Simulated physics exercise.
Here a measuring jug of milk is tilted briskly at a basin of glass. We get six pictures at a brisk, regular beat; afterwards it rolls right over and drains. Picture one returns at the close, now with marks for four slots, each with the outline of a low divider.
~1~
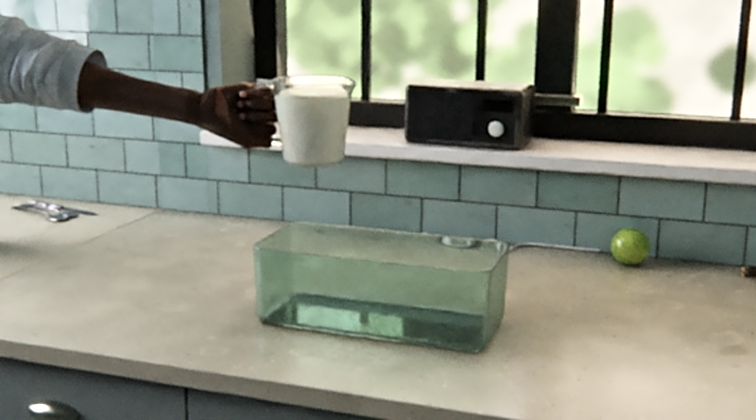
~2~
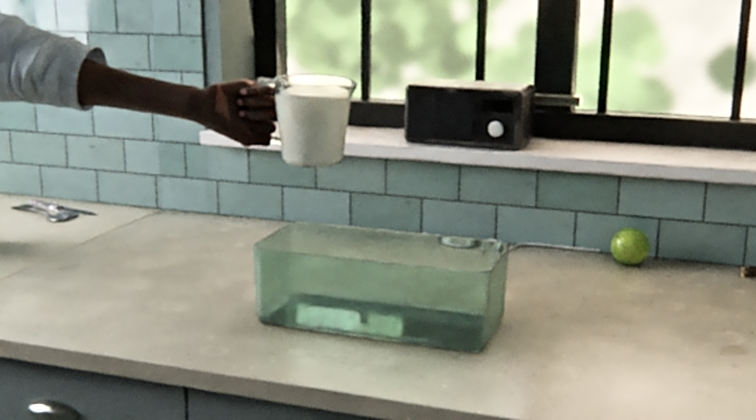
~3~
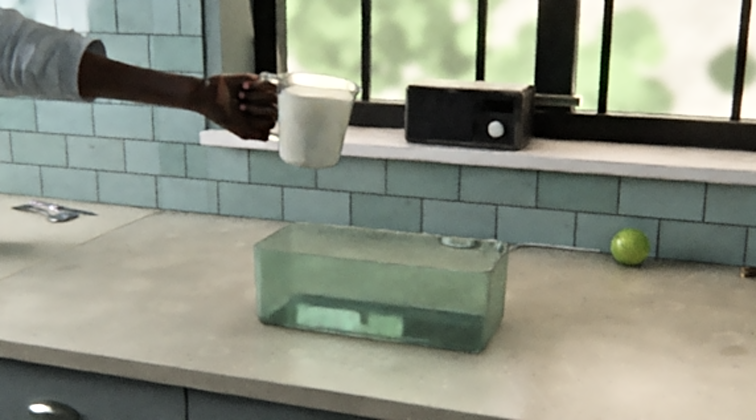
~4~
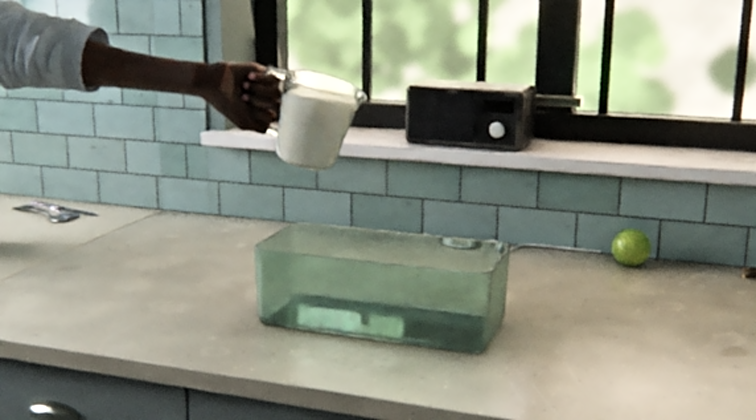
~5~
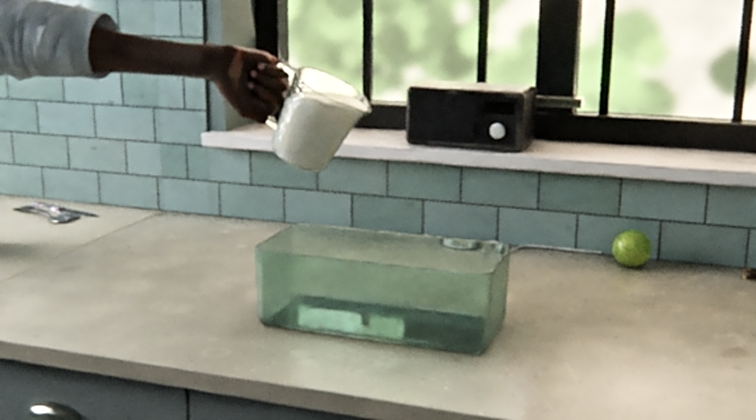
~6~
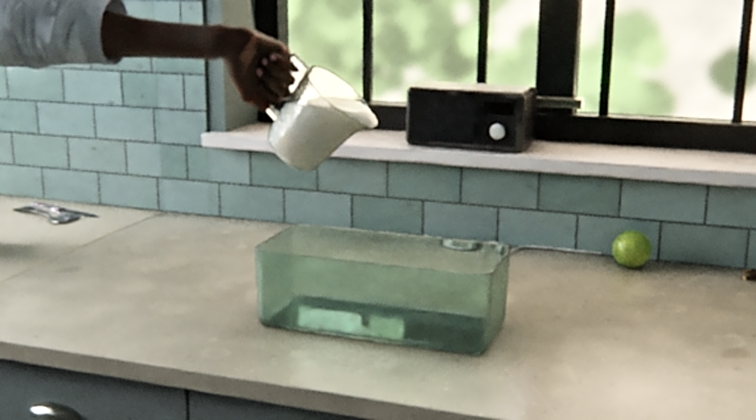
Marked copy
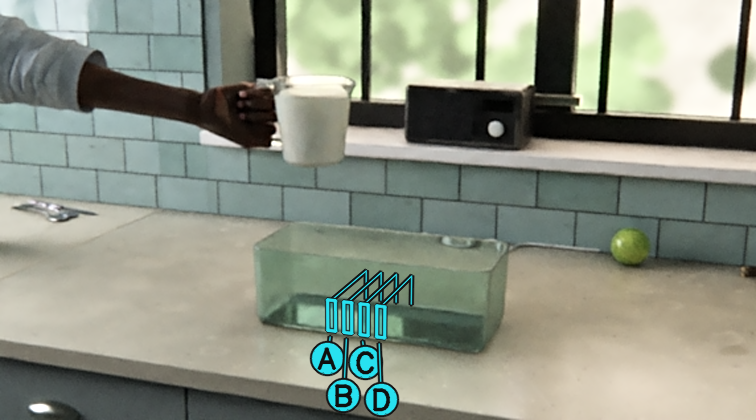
A dark-skinned hand in a pale grey-blue sleeve holds a clear measuring jug of white milk above a rectangular green-tinted glass basin on a beige kitchen counter, seen from slightly above. Behind are blue-green tiles, a black radio-like box on the windowsill and a green lime at right. The jug starts upright, then tips steadily rightward until milk reaches its lip, while the view stays still.
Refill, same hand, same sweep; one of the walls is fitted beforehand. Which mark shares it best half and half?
Choose D.
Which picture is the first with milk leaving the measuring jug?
In picture 6.
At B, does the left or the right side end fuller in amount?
The right one.
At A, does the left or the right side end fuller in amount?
The right side.
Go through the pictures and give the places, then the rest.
In the first frame, upright, lip at (355, 84); basin from (259, 321) to (486, 351); nothing has left yet.
In the second frame, upright, lip at (356, 86); nothing has left yet.
In the third frame, tipped about 7°, lip at (359, 91); nothing has left yet.
In the fourth frame, tipped about 16°, lip at (364, 99); nothing has left yet.
In the fifth frame, tipped about 27°, lip at (368, 111); nothing has left yet.
In the sixth frame, tipped about 41°, lip at (370, 126); milk is over the lip, down to (370, 126).
In cyan, A at (330, 336); B at (346, 338); C at (362, 341); D at (379, 343).
For position A, about 7 % ends left of the wall and 90 % right of it; 3 % is lost outside.
For position B, about 5 % ends left of the wall and 91 % right of it; 4 % is lost outside.
For position C, about 21 % ends left of the wall and 76 % right of it; 3 % is lost outside.
For position D, about 54 % ends left of the wall and 41 % right of it; 5 % is lost outside.
